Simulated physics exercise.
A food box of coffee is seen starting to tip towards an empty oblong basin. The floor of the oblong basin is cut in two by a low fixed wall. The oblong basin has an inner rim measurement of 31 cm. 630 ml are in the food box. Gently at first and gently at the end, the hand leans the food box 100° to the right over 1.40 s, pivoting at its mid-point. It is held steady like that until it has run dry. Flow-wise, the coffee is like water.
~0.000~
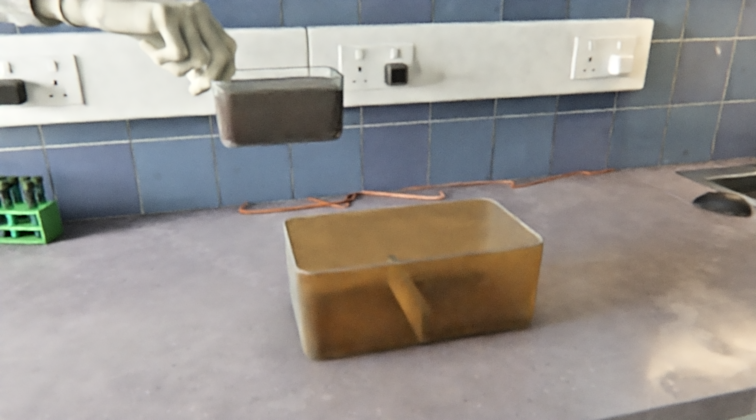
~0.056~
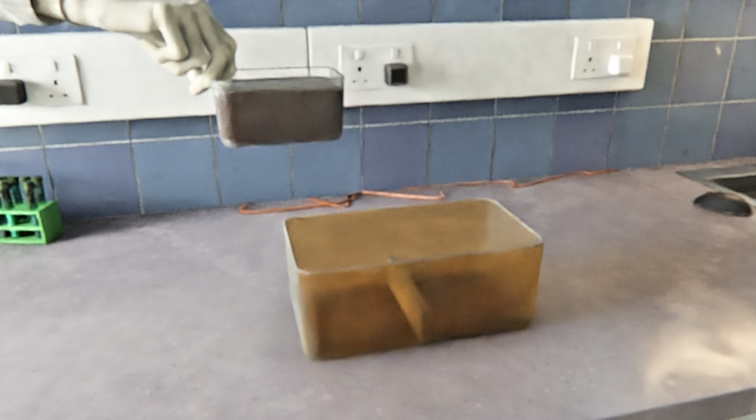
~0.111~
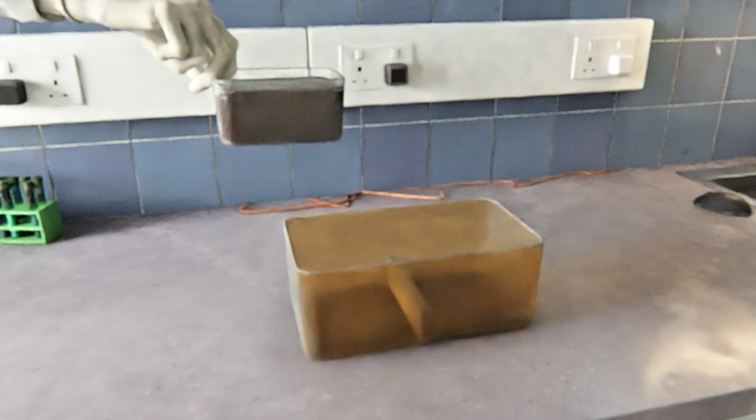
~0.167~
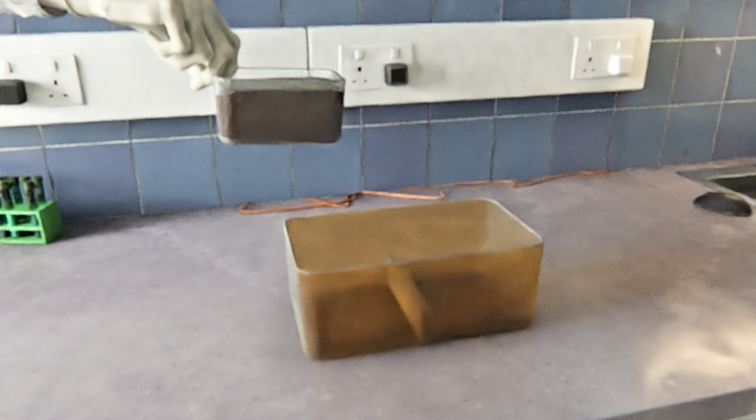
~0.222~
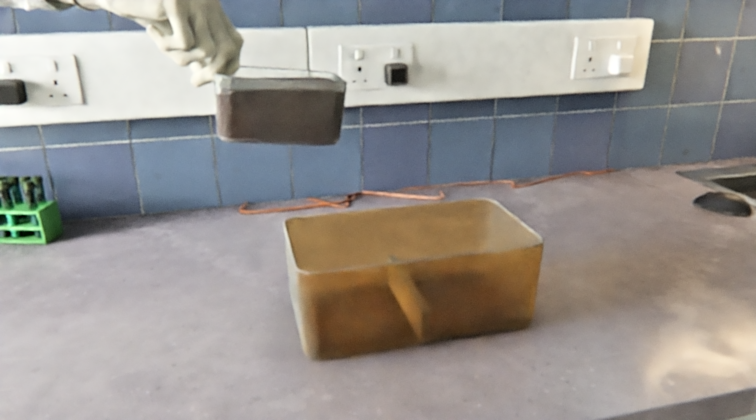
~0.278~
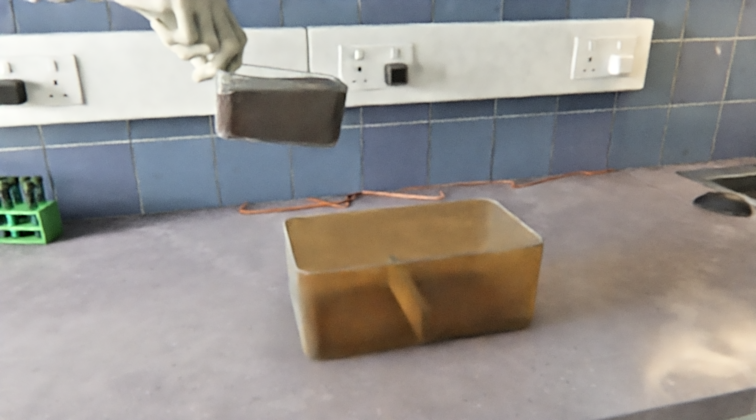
A small clear container of dark liquid, held by a pale hand above an empty amber basin on the counter, stayed level at first, then leaned slightly to the right.
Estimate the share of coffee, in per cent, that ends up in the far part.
About 54 per cent.
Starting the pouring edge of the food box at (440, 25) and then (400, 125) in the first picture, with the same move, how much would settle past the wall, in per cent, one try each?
I'd expect close to 80 per cent and then close to 85 per cent.
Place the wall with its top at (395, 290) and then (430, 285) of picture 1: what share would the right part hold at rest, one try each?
Result: 70 per cent, then 5 per cent.
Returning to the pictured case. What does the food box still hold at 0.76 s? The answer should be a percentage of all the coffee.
At that time about 52 in a hundred parts are still held.
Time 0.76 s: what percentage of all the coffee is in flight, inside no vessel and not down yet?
32 %.
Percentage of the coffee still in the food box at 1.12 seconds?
About 12 percent.
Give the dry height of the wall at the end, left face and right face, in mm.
Left about 34 mm, right about 32 mm.
After 0.76 s the tilt is 57° and 52 per cent is still to pour, 8 is left of the wall and 7 right of it.
After 1.12 s the tilt is 91° and 12 per cent is still to pour, 26 is left of the wall and 54 right of it.
After 1.49 s the tilt is 100° and 1 per cent is still to pour, 42 is left of the wall and 54 right of it.
After 1.90 s the tilt is 100° and 0 per cent is still to pour, 44 is left of the wall and 54 right of it.
In the end 44 per cent lies left of the wall, 54 right of it and 1 outside.
